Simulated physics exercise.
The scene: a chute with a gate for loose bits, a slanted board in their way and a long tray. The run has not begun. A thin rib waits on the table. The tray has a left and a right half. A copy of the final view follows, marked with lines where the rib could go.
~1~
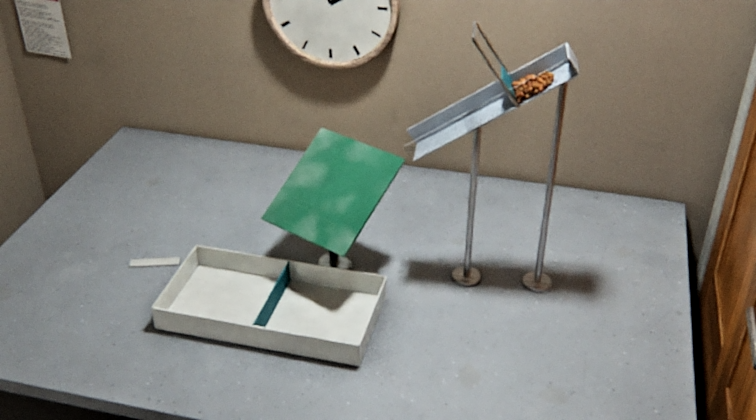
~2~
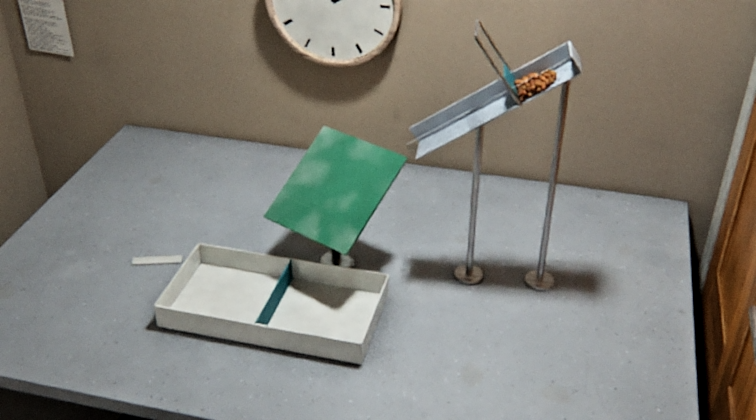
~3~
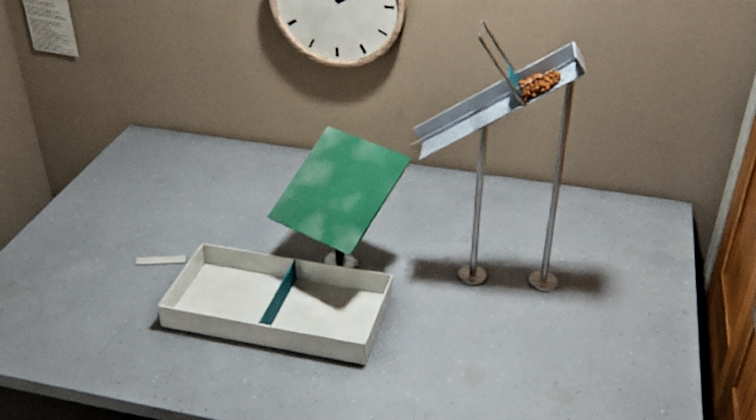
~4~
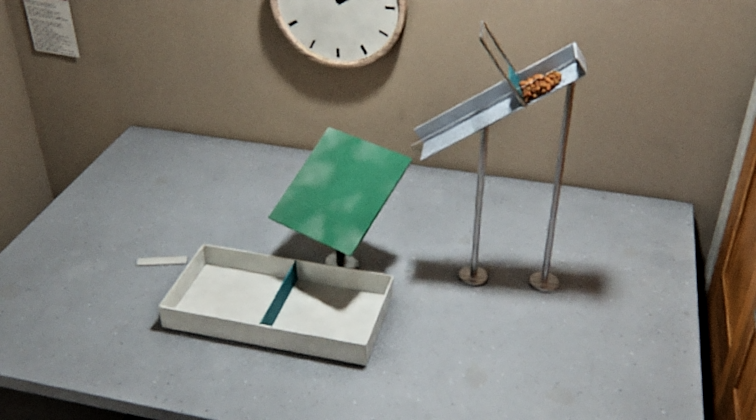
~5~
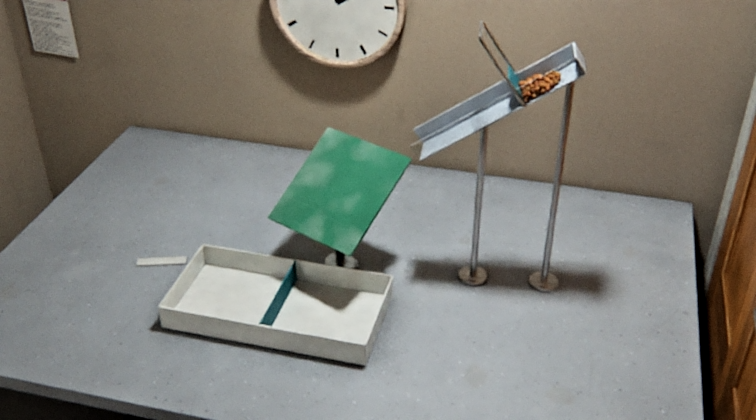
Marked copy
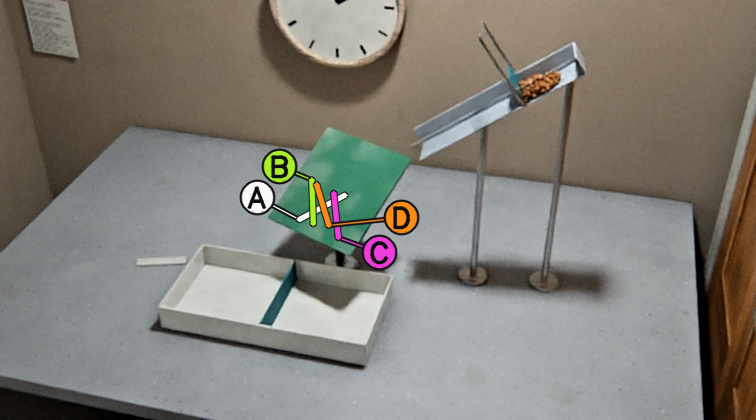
At first, a clump of small brown cereal balls rests behind a closed gate high on a sloping metal chute, with a tilted green board and a divided white tray to its left. The view shifts very slightly, then steadies, while the balls, gate, board and tray stay still.
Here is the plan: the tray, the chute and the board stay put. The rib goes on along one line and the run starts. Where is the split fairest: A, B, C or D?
I would pick line A.
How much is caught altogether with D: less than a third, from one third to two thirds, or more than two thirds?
More than two thirds.
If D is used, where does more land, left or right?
More lands on the right.
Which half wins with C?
More lands on the right.
On the marked copy, line A from (344, 195) to (299, 219); line B from (311, 179) to (313, 223); line C from (333, 193) to (338, 237); line D from (316, 184) to (328, 225).
For line A, of what is caught, about two thirds in the left half, about a third in the right.
For line B, of what is caught, a small part in the left half, most in the right.
For line C, of what is caught, a small part in the left half, most in the right.
For line D, of what is caught, a small part in the left half, nearly all in the right.
